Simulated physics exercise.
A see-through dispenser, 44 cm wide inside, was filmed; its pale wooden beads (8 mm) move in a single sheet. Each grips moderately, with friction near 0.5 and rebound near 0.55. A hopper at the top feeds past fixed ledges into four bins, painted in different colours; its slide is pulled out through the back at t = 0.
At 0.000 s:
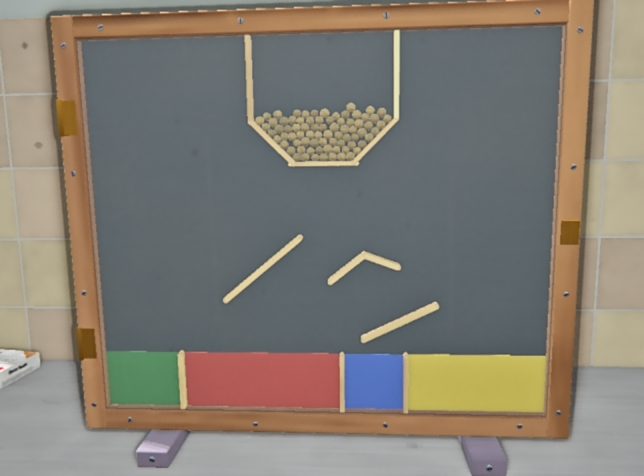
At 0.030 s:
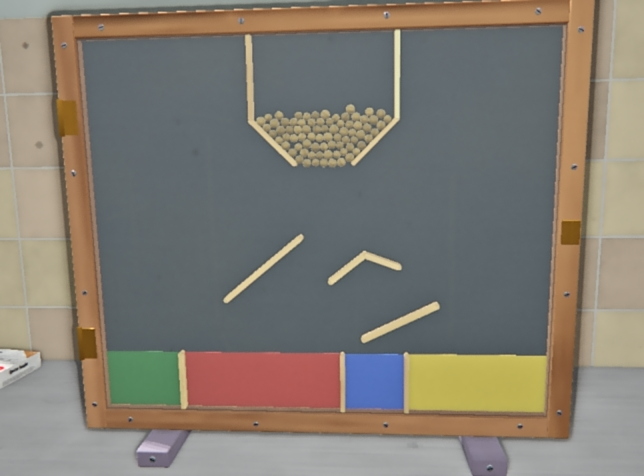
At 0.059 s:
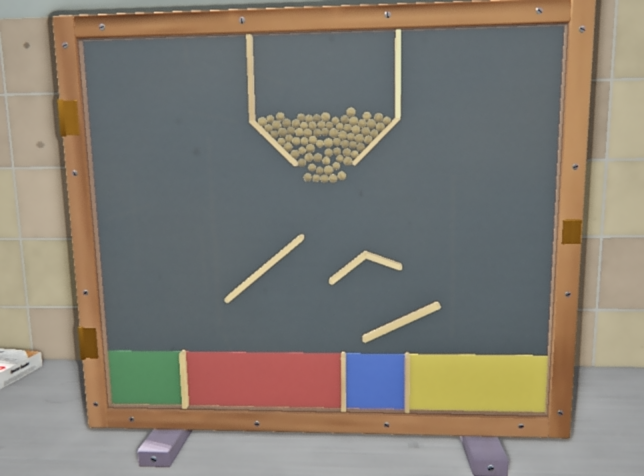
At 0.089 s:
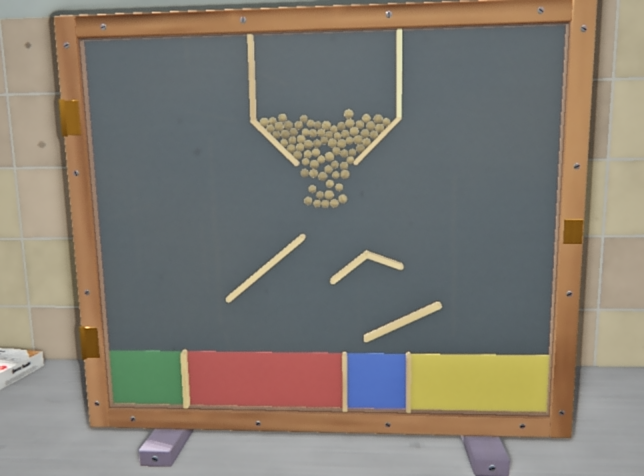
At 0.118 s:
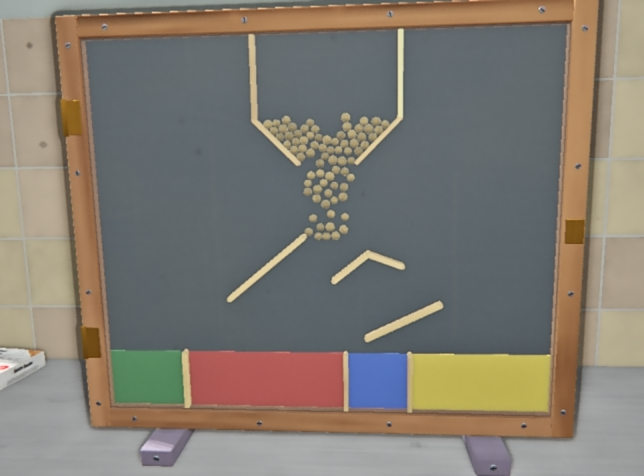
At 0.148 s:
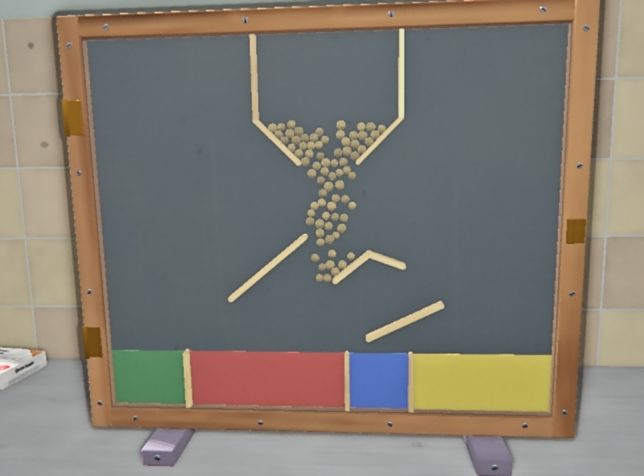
On a framed upright board, small pale beads pouring from an opened hopper, streaming down between slanted wooden ledges above coloured sections.
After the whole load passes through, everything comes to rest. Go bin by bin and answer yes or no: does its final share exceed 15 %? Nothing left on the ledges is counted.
Blue bin - no; red bin - yes; green bin - no; yellow bin - no.
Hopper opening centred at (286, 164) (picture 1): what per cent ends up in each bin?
Blue bin 0, red bin 40, green bin 60, yellow bin 0.
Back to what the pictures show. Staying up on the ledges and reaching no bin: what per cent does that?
About 0 per cent.
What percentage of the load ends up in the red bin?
Roughly 100 per cent.
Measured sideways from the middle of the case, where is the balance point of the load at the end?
The average place ends up near 6 cm to the left of the middle.
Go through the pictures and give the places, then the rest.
The first frame shows gate shut, about 80 beads in the hopper; its mouth (294, 164) to (353, 163); blue (374, 383), red (262, 381), green (145, 379), yellow (475, 384).
The second frame shows gate gone, nothing out yet; lowest bead (333, 163).
In the third frame, 9 out; lowest bead (333, 179).
In the fourth frame, 19 out; lowest bead (325, 204).
In the fifth frame, 28 out; lowest bead (318, 236).
In the sixth frame, 40 out; lowest bead (320, 278); ledges slope (369, 338) to (441, 305), slope (232, 298) to (305, 237), roof (336, 280) to (403, 266).
After 0.24 s 90 % have left the hopper; down in the bins, red 15 %.
After 0.55 s 100 % have left the hopper; down in the bins, red 90 %.
Settled by 1.4 s, blue 0 %, red 100 %, green 0 %, yellow 0 %.
